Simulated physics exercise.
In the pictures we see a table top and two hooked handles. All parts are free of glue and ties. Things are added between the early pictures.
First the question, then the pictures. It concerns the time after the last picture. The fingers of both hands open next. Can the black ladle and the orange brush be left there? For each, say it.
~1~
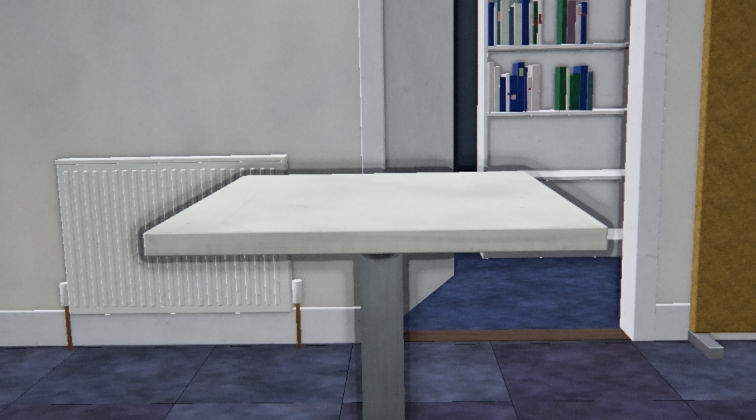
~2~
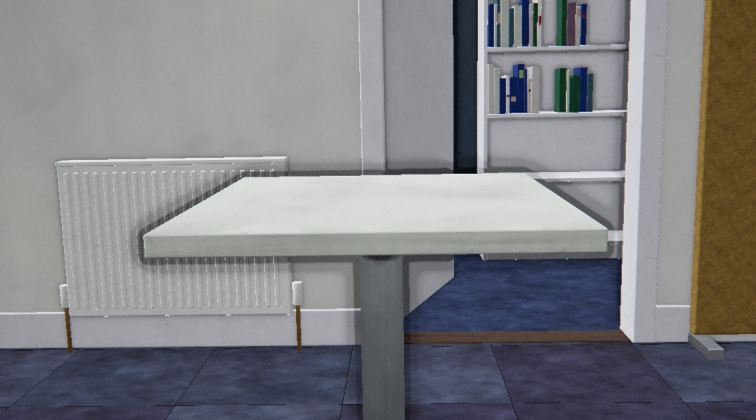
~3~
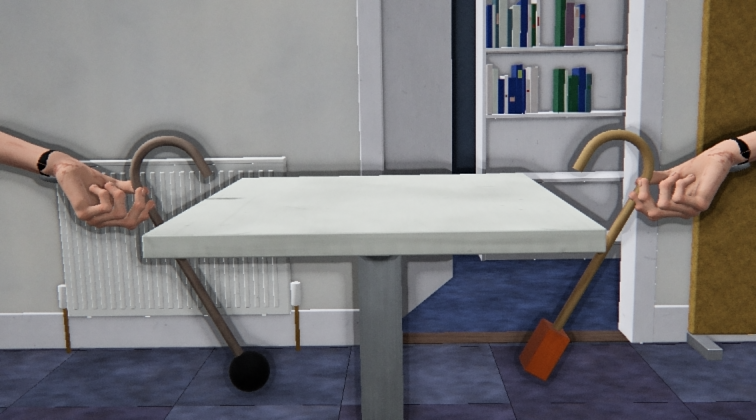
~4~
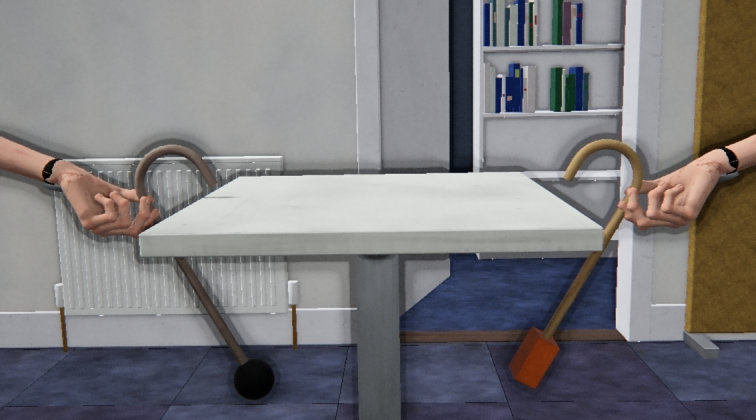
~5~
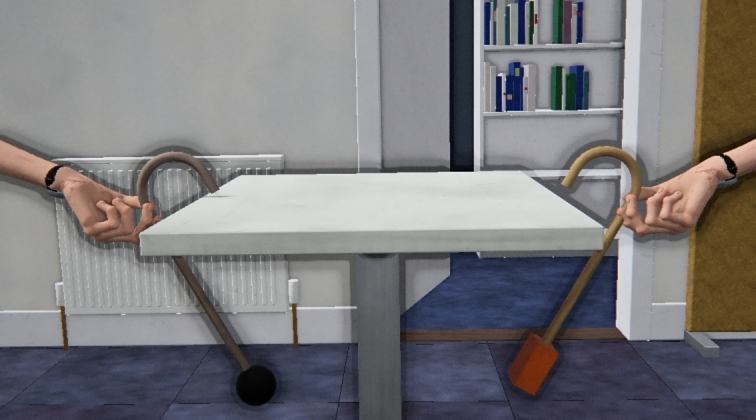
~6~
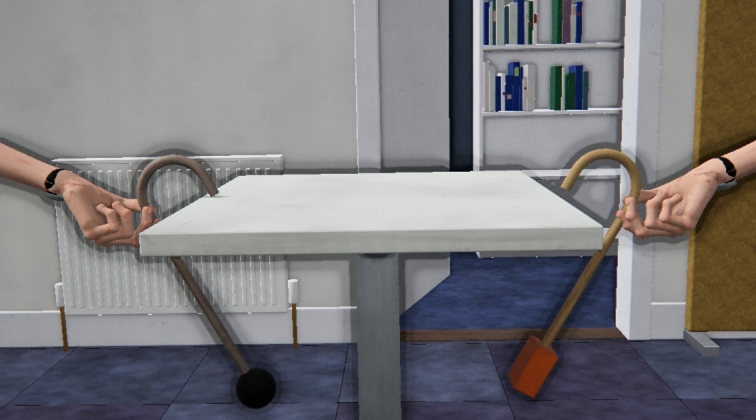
Result: My guess is the black ladle holds fast; my guess is the orange brush falls free.
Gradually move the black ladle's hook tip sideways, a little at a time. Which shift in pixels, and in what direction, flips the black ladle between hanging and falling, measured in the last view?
Left, by roughly 12 pixels.
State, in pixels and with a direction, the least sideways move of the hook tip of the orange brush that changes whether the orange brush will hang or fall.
You'd need to go about 12 pixels to the left.
Then, 0.30 s past the last view, black ladle at rest near (219, 281); orange brush in the air.
Finally, the black ladle stays hooked on the edge, near (219, 281); the orange brush falls to the floor.
